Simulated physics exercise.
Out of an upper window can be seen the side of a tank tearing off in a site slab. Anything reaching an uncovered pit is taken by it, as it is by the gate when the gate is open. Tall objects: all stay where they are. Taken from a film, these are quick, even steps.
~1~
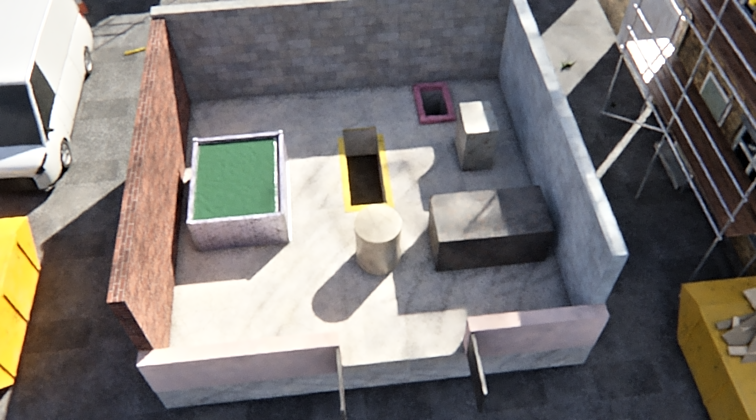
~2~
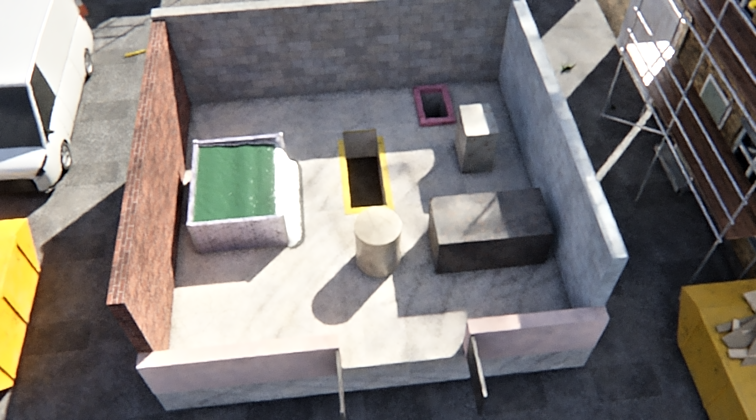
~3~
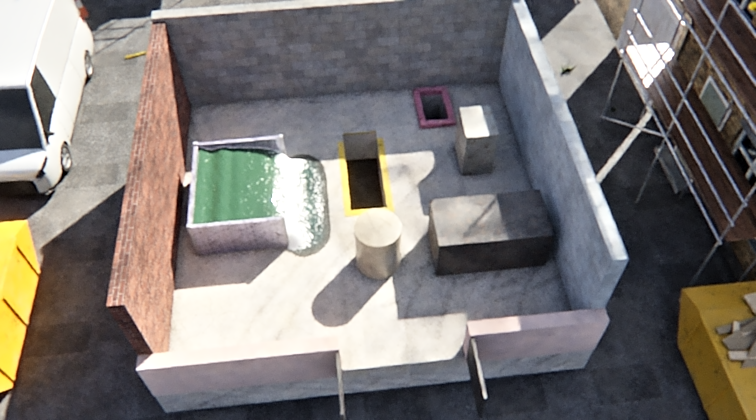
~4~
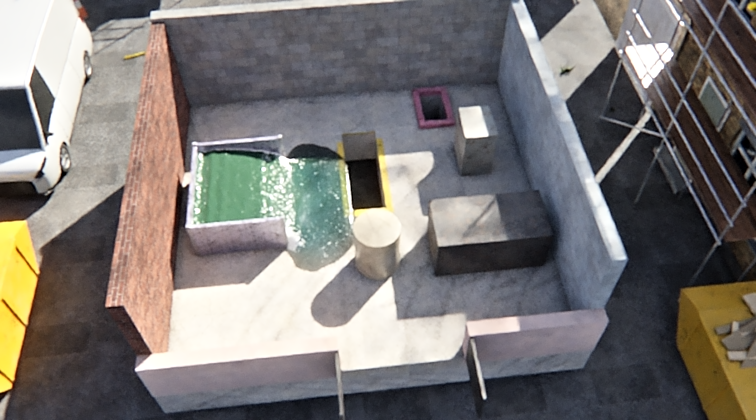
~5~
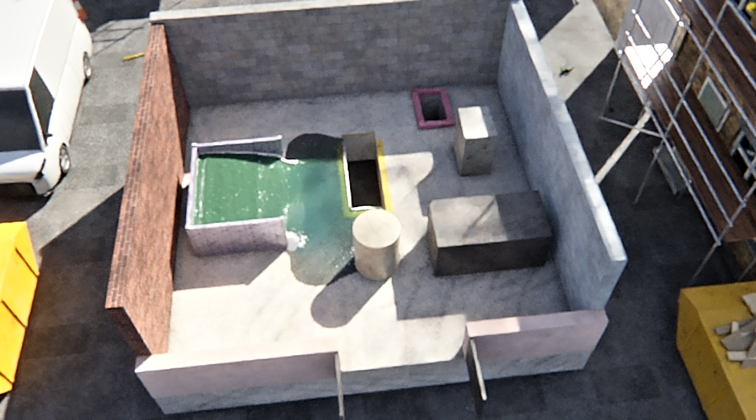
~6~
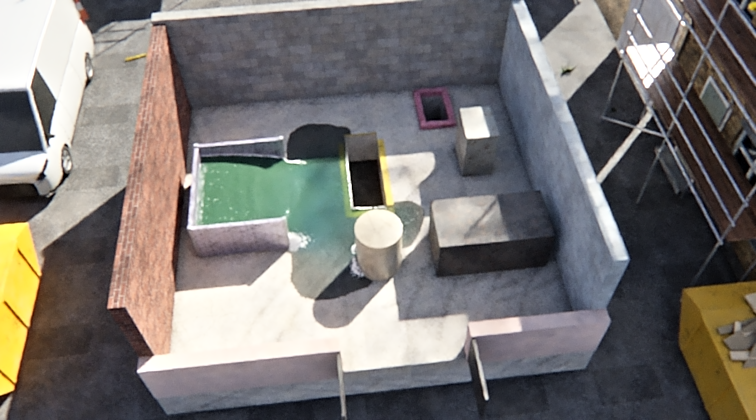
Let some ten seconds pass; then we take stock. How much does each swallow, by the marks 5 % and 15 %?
In the end the gate drains a share of five to fifteen per cent; the yellow pit drains a share exceeding fifteen per cent; the pink pit drains a share short of five per cent.
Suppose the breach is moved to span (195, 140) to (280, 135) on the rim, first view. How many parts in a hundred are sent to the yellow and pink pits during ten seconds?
Shares: Yellow at 25 percent, pink at 12 percent.
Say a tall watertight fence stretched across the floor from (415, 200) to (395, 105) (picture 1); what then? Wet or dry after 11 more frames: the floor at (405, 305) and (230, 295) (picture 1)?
Submerged, then spared.
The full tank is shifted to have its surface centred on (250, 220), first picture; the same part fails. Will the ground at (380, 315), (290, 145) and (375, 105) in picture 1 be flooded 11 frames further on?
Spot one wetted, spot two unwetted, spot three unwetted.
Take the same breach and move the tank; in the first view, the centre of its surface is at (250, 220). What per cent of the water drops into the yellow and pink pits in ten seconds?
Within ten seconds the yellow pit collects 40 percent of the total and the pink pit 0 percent.
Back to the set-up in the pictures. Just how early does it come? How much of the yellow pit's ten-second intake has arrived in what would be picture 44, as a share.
Around 90 in a hundred.
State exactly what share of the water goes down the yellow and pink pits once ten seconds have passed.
Shares, in order: 60 % and 0 %.
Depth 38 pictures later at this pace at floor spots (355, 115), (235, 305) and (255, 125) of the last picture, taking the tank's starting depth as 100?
I'd put them at close to 2 per cent, then 0 per cent, then 0 per cent.
A moment on, water covers 25 % of the floor; the gate 0 %, the yellow pit 24 %, the pink pit 0 %.
Next, water covers 35 % of the floor; the gate 1 %, the yellow pit 39 %, the pink pit 0 %.
Then, water covers 50 % of the floor; the gate 5 %, the yellow pit 49 %, the pink pit 0 %.
Later, water covers 60 % of the floor; the gate 8 %, the yellow pit 55 %, the pink pit 0 %.
In the end, water covers 65 % of the floor; the gate 11 %, the yellow pit 60 %, the pink pit 0 %.
